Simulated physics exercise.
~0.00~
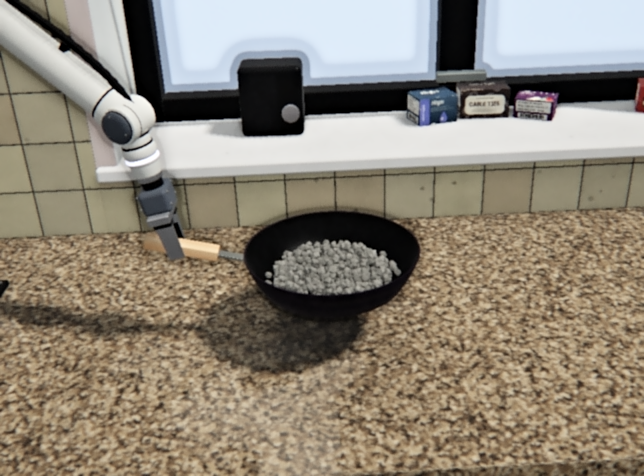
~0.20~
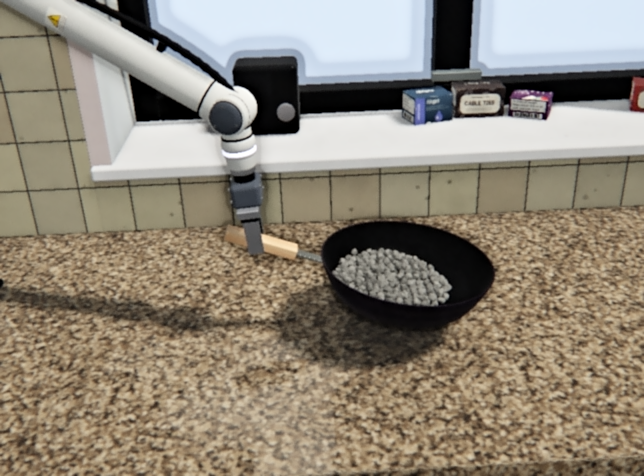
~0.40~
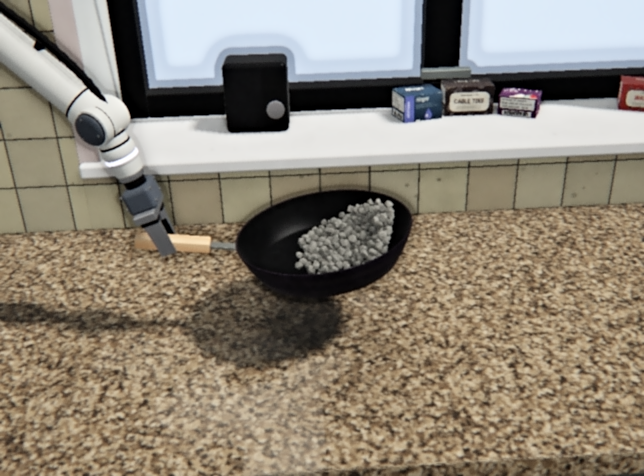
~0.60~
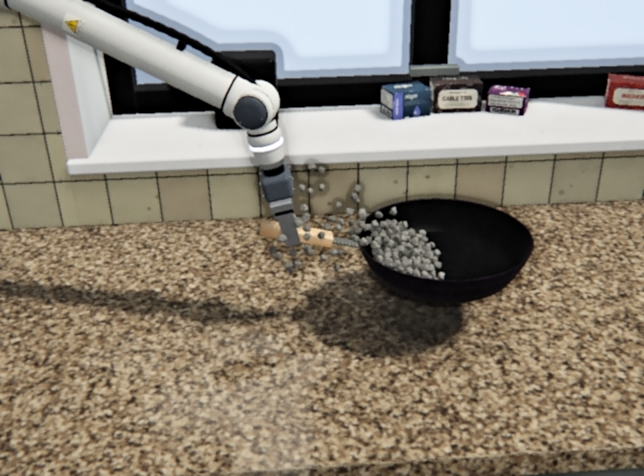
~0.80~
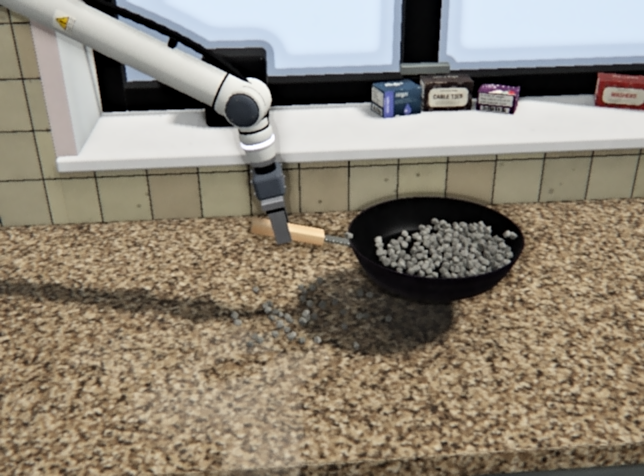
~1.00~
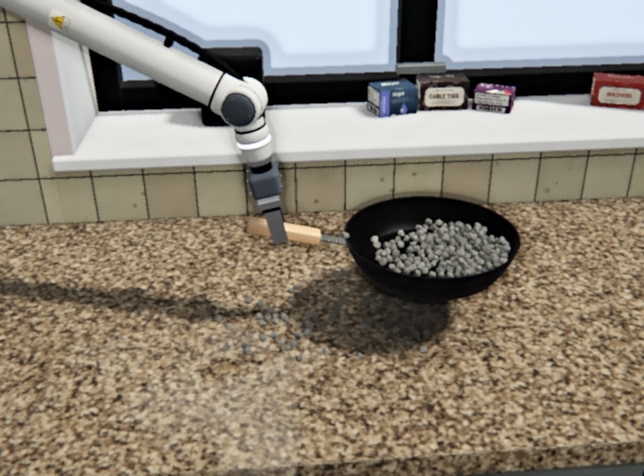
Robot arm jerking a black pan of grey pebbles back and forth over a speckled counter, spilling some beside the handle.
